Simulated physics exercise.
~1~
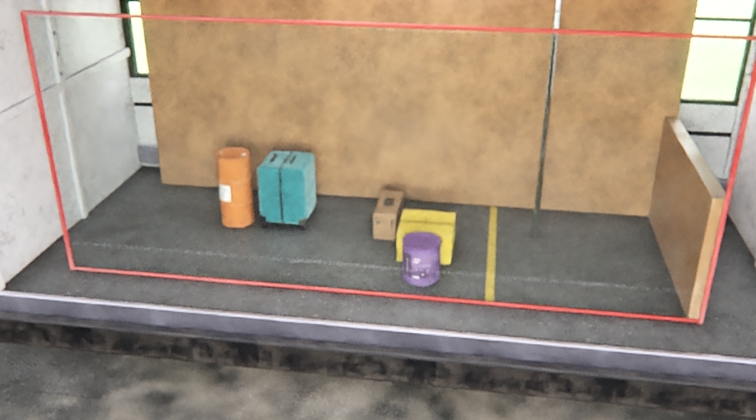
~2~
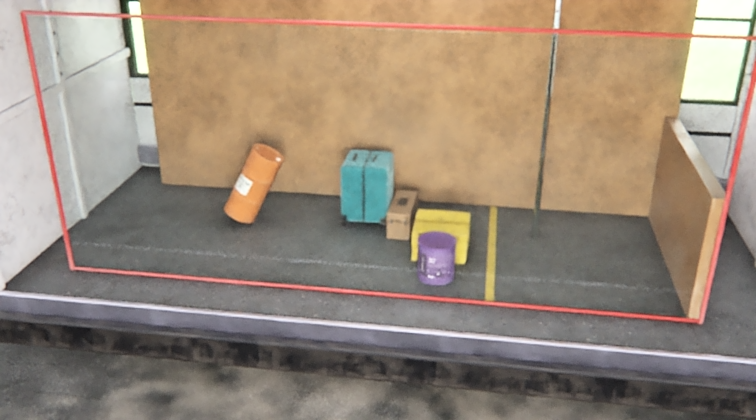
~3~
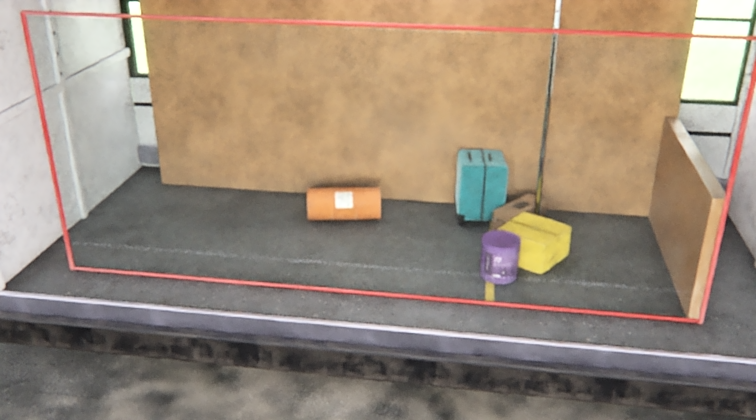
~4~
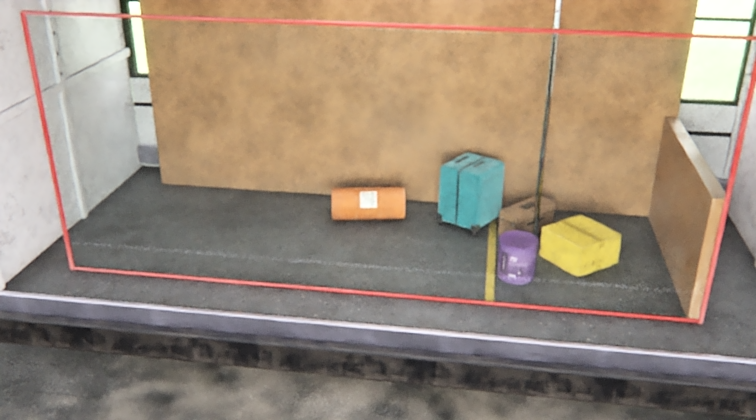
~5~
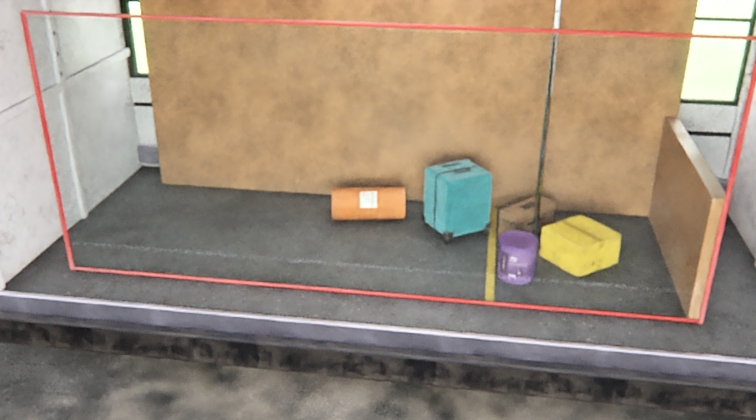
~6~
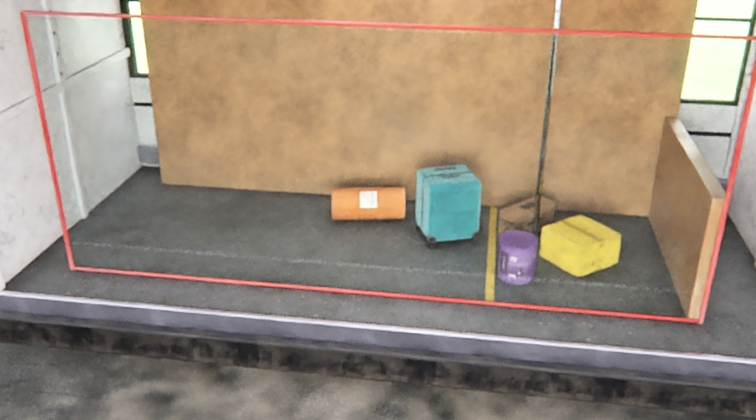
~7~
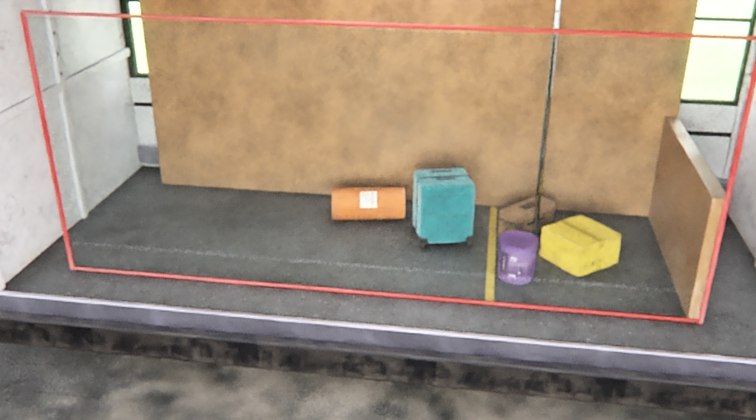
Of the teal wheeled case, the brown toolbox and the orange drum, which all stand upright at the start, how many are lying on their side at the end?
One of them is lying on its side at the end, the orange drum.
